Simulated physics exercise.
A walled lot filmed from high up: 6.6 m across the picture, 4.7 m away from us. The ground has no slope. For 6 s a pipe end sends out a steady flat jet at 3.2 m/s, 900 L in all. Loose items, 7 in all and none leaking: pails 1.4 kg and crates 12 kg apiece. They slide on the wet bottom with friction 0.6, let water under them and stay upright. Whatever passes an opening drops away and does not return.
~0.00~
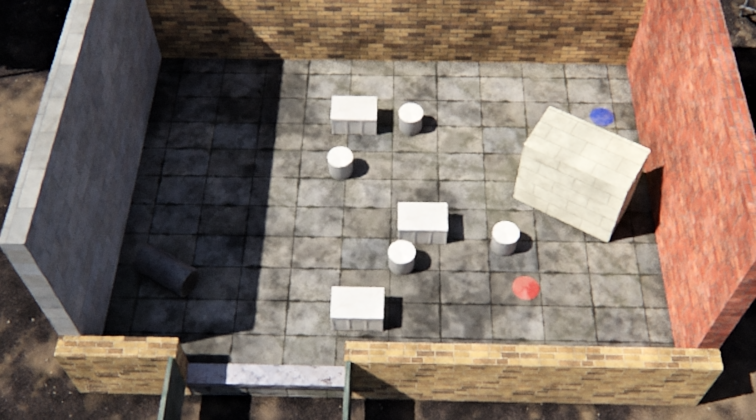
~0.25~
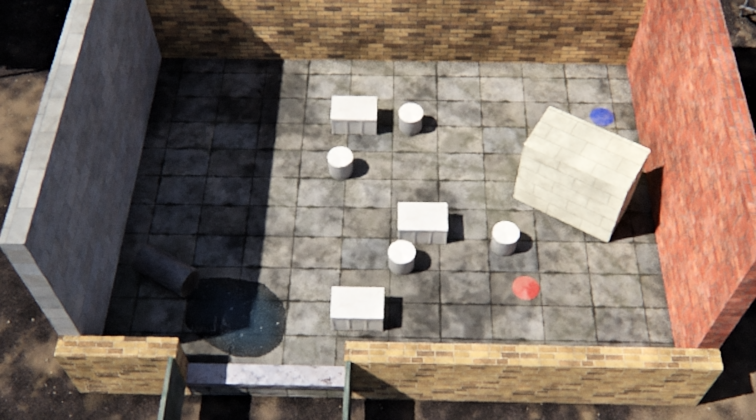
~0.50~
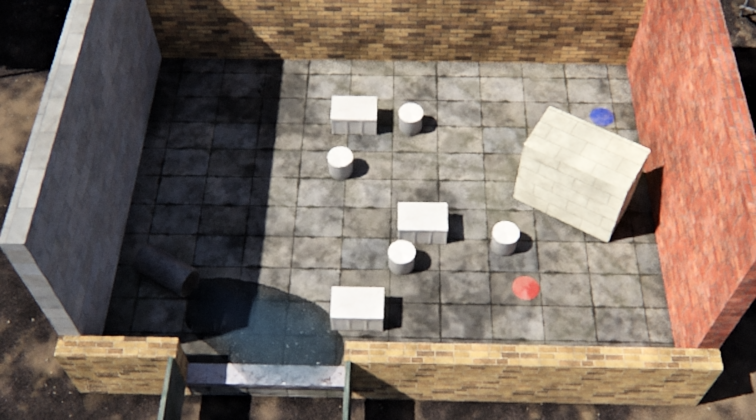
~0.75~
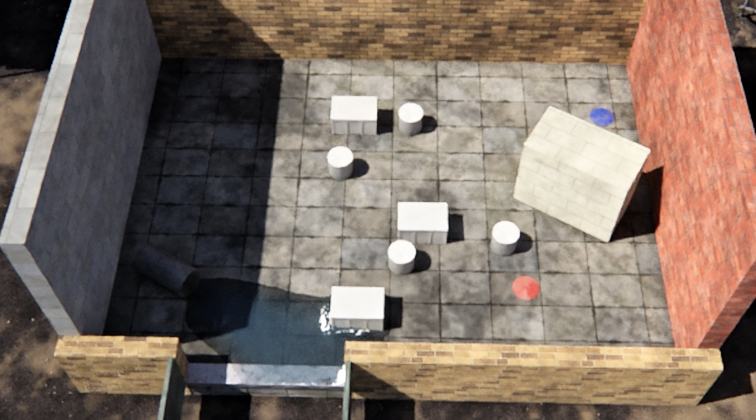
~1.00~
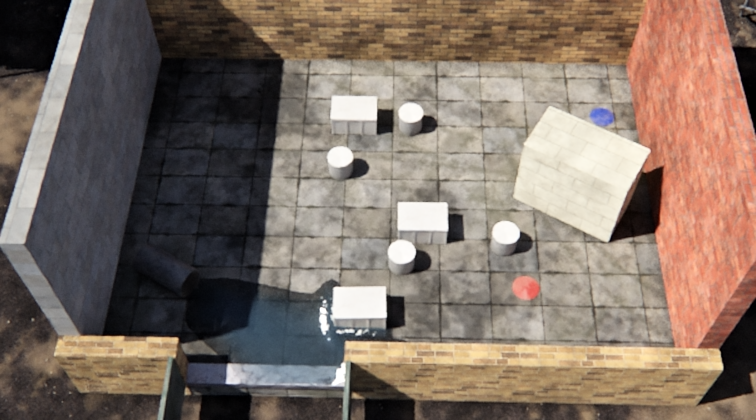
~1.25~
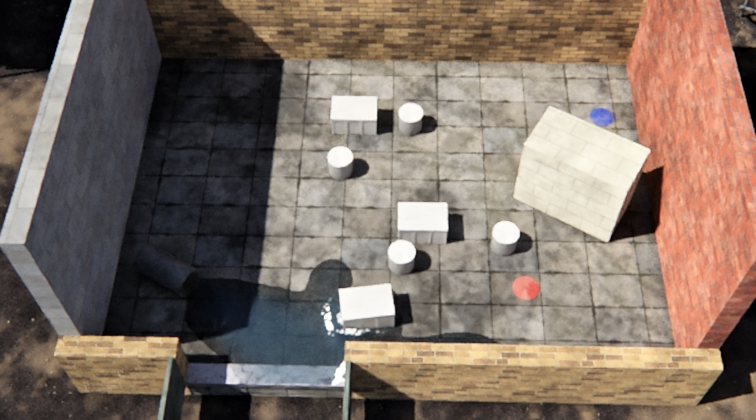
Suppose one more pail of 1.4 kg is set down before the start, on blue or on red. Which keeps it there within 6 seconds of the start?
Put it on blue.
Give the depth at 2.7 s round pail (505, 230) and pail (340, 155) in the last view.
About 0 and 0 cm.
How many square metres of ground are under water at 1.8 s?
About 4.5 m2.
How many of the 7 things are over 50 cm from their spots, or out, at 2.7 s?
By then 0.
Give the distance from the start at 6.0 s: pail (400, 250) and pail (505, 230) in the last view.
In that order: 0 cm, 5 cm.
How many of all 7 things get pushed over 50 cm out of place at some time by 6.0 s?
That makes 0.
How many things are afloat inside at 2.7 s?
I count 0.
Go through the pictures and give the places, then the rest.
A crate at (357, 302) rests on the ground; a pail at (402, 252) rests on the ground; the blue patch at (602, 117); the red patch at (526, 288); 0.0 m2 under water; 0 of 7 have shifted, in the first picture.
A crate at (357, 302), on the bottom; a pail at (402, 252) rests on the ground; the blue patch at (602, 117); the red patch at (526, 288); water covers 0.8 m2; 0 of 7 have shifted, in the second picture.
A crate at (357, 302) rests on the ground; a pail at (402, 252) rests on the ground; the blue patch at (602, 117); the red patch at (526, 288); water covers 1.7 m2; 0 of 7 have shifted, in the third picture.
A crate at (357, 302) rests on the ground; a pail at (402, 252), on the bottom; the blue patch at (602, 117); the red patch at (526, 288); water covers 2.1 m2; 0 of 7 have shifted, in the fourth picture.
A crate at (360, 302), on the bottom; a pail at (402, 252) rests on the ground; the blue patch at (602, 117); the red patch at (526, 288); water covers 2.3 m2; 0 of 7 have shifted, in the fifth picture.
A crate at (367, 302), on the bottom, 10 cm from its start; a pail at (402, 252) rests on the ground; the blue patch at (602, 117); the red patch at (526, 288); water covers 2.8 m2; 1 of 7 have shifted, in the sixth picture.
After 1.8 s on blue it would be 0 cm off in 0 cm of water; on red it would be 0 cm off in 0 cm of water.
After 2.7 s on blue it would be 0 cm off in 0 cm of water; on red it would be 18 cm off in 2 cm of water.
After 4.2 s on blue it would be 0 cm off in 0 cm of water; on red it would be 96 cm off in 3 cm of water.
After 6.0 s on blue it would be 14 cm off in 2 cm of water; on red it would be 95 cm off in 7 cm of water.
